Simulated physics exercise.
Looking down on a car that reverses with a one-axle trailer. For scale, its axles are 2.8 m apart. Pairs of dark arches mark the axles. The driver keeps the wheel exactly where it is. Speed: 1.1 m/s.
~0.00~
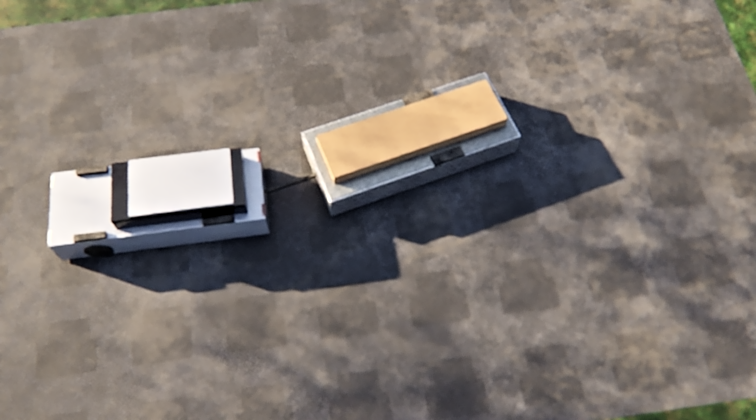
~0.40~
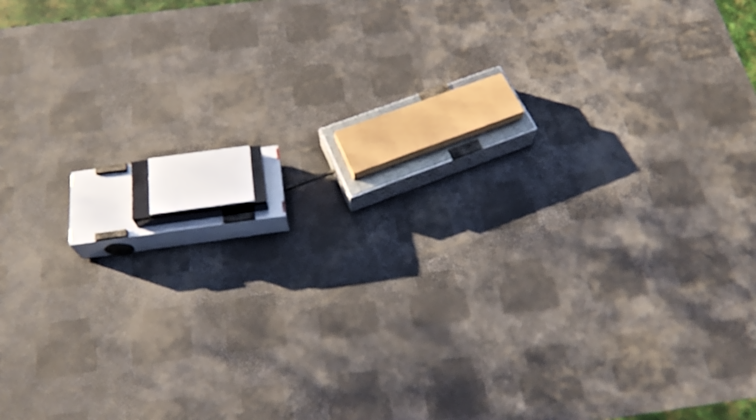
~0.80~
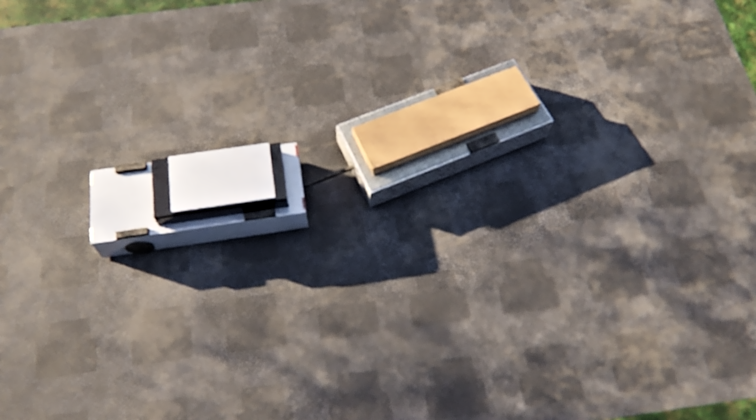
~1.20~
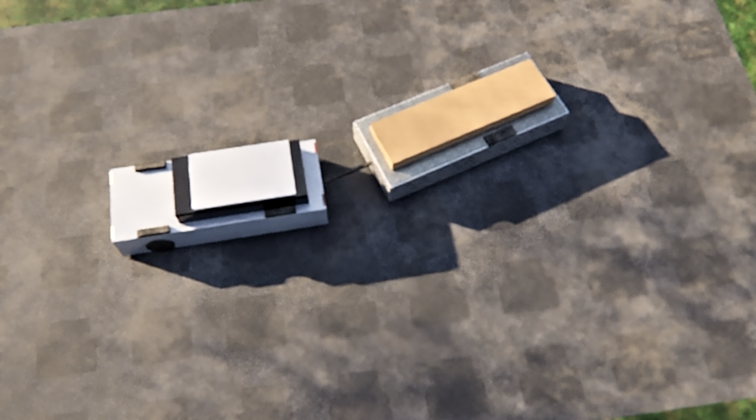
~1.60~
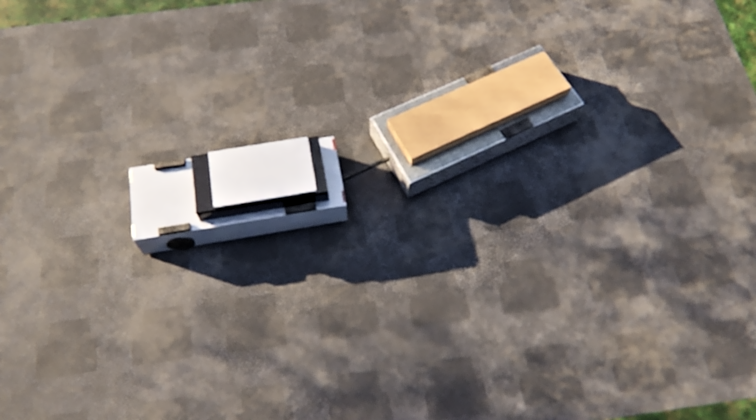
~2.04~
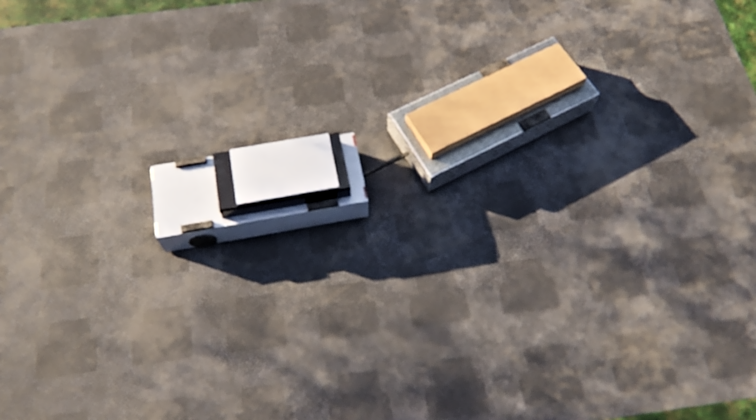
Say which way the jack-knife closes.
To the right-hand side of the car.
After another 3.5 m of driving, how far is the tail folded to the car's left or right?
Some 30° to its right.
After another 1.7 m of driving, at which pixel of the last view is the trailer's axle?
Near (568, 64).
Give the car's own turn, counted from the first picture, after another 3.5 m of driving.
About 8°.
After 3.6 s, the tail is 23° to the car's right, the car has turned 5° and the trailer's axle is at (568, 64) of the last picture.
After 5.2 s, the tail is 32° to the car's right, the car has turned 8° and the trailer's axle is at (610, 29) of the last picture.
After 6.8 s, the tail is 43° to the car's right, the car has turned 10° and the trailer's axle is out of the picture.
After 8.4 s, the tail is 60° to the car's right, the car has turned 12° and the trailer's axle is out of the picture; it has jack-knifed.
